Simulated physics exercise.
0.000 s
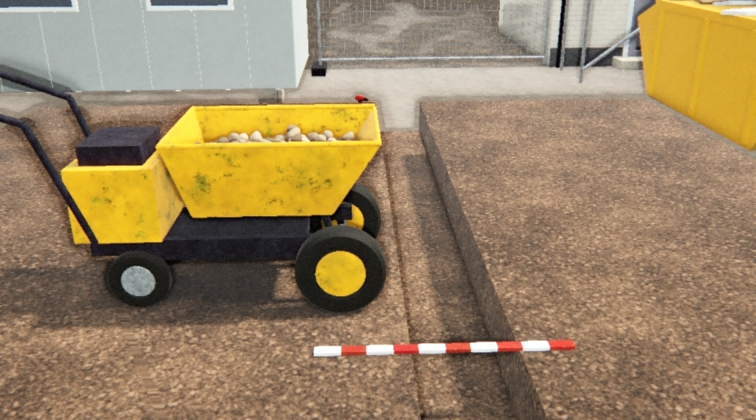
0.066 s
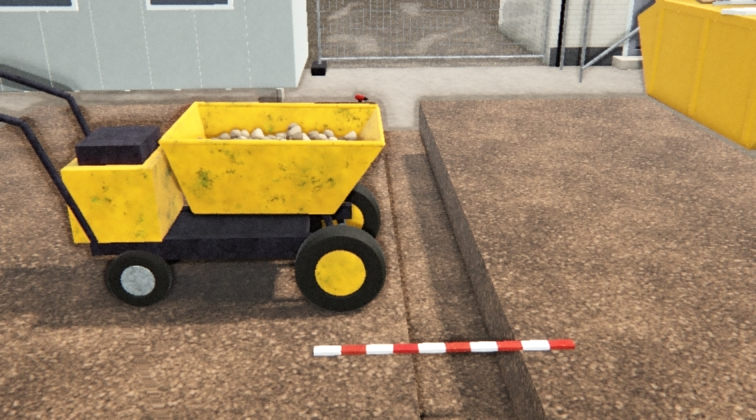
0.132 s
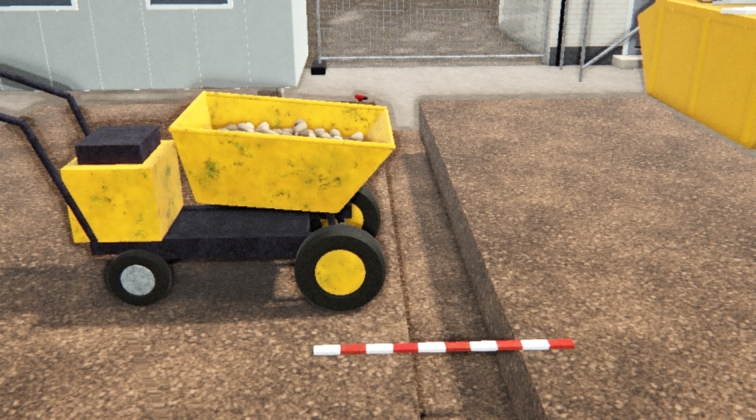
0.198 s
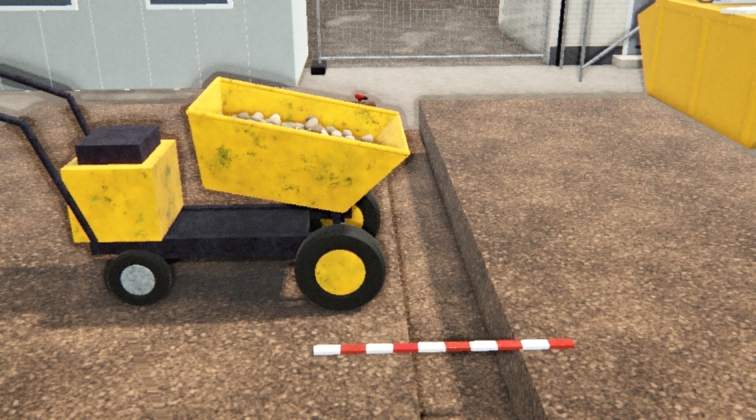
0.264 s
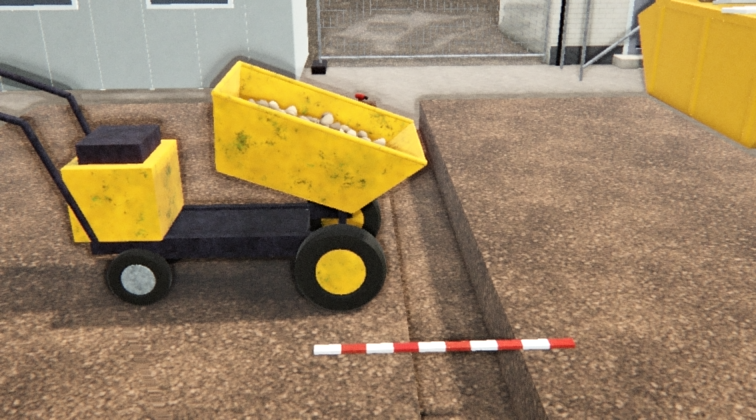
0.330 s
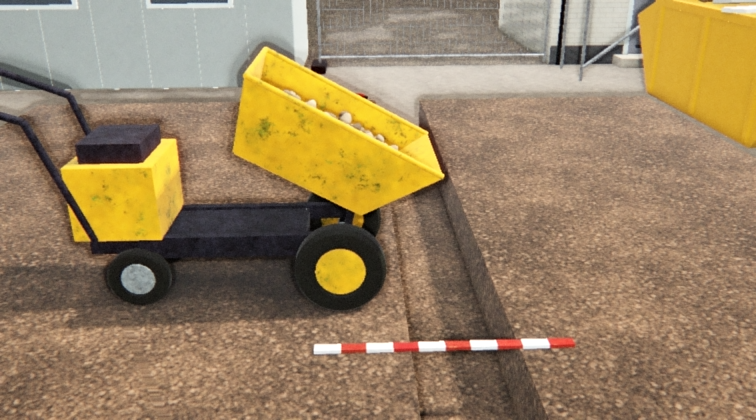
A yellow powered barrow raises its tray of stones, tilting it steeply toward the right.
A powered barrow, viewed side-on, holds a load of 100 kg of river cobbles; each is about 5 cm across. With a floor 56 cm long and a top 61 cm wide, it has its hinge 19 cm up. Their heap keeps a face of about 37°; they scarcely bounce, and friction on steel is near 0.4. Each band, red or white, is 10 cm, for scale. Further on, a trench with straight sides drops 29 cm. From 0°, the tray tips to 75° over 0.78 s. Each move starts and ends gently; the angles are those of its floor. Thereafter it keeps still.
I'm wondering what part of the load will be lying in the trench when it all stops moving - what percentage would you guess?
I would guess about 33 per cent.
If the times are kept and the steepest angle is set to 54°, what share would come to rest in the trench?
Share in trench: Approx. 10%.
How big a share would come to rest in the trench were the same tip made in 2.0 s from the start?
That works out at about 55 in a hundred.
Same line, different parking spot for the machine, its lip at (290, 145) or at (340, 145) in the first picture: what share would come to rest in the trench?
Close to 95 percent in the first case, 70 percent in the second.
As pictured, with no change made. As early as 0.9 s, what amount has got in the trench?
About 5%.
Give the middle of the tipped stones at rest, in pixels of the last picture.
Resting centre: About (526, 270).
After 0.6 s the floor is at 63°; 100 % in the tray; the foremost stones are at (455, 211).
After 0.9 s the floor is at 75°; 71 % in the tray, 3 % in the trench, 26 % past the trench; the foremost stones are at (549, 266).
After 1.2 s the floor is at 75°; 23 % in the tray, 11 % in the trench, 65 % past the trench; the foremost stones are at (691, 271).
After 3.2 s the floor is at 75°; 0 % in the tray, 33 % in the trench, 67 % past the trench; the foremost stones are past the picture's edge.
